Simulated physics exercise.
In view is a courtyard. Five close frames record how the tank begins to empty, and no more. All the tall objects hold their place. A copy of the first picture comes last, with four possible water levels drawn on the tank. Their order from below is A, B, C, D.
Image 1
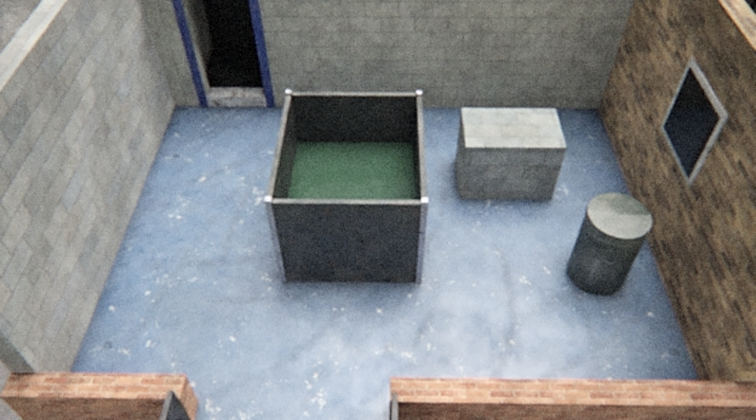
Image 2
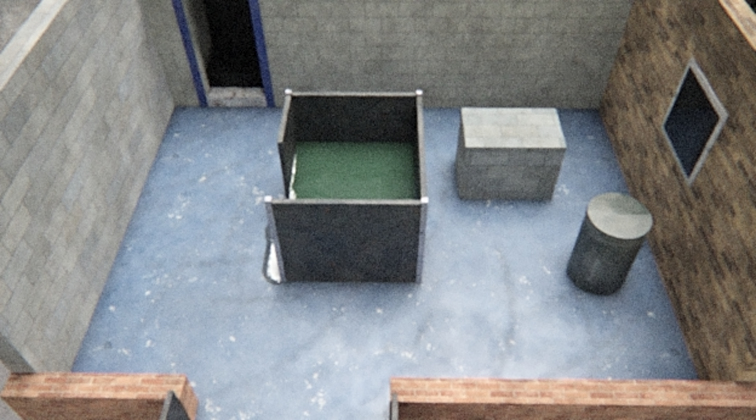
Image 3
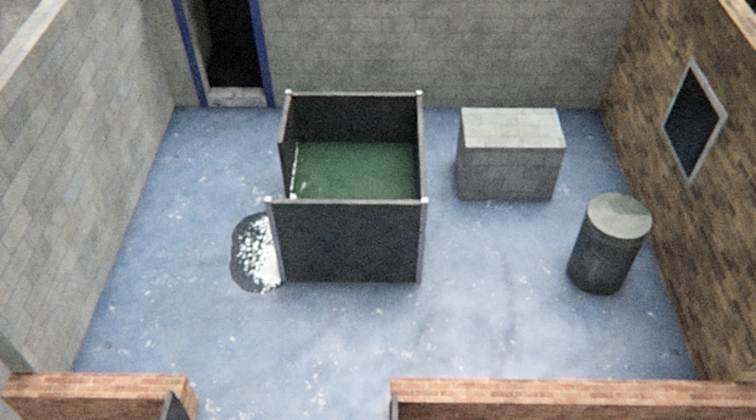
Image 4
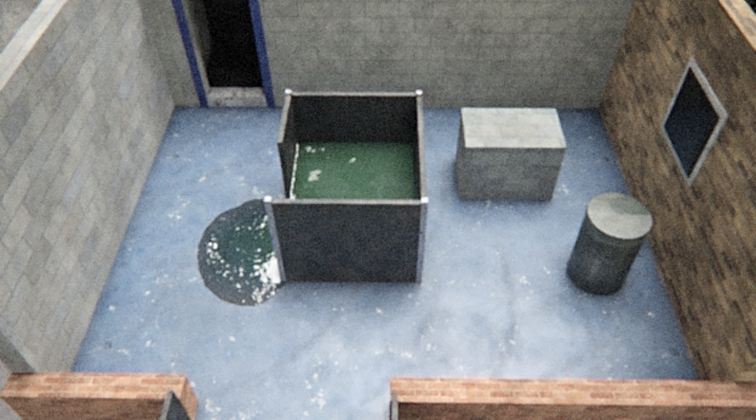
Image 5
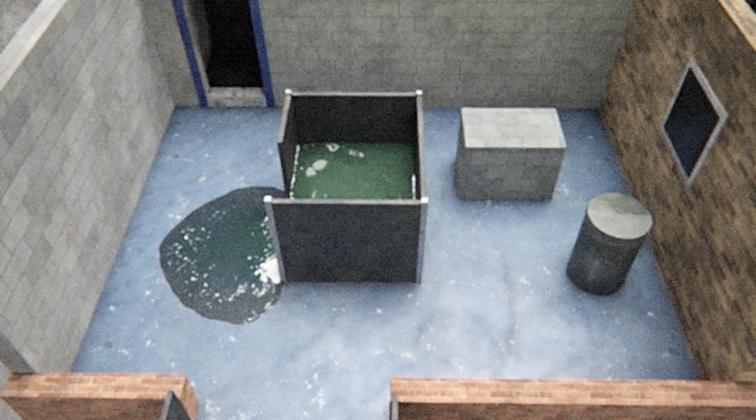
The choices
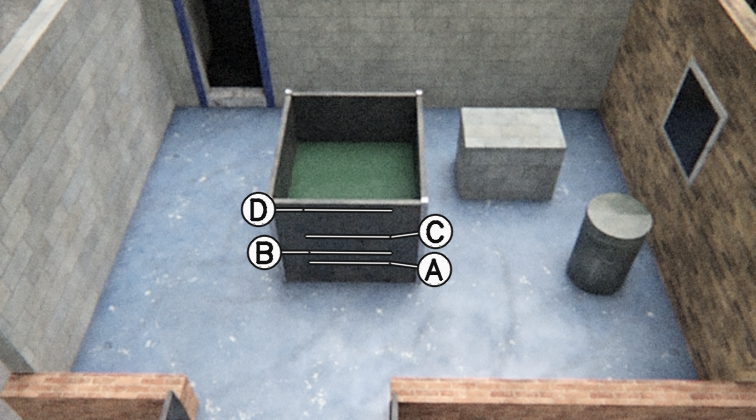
Dark square tank of green water in a walled courtyard leaking from its left side, a dark puddle spreading across the blue ground.
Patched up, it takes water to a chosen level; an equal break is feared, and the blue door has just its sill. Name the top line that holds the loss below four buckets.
C will do.
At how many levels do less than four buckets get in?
Three.
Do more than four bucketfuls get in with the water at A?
No.
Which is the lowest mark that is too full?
Here it is mark D.
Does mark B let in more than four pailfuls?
No, not at all.
On the marked copy, A at (350, 262); B at (349, 252); C at (348, 236); D at (347, 210); from the bottom up A, B, C, D.
With A, nothing gets over.
With B, nothing gets over.
With C, a bucket or two gets in.
With D, about 9 bucketfuls get in.
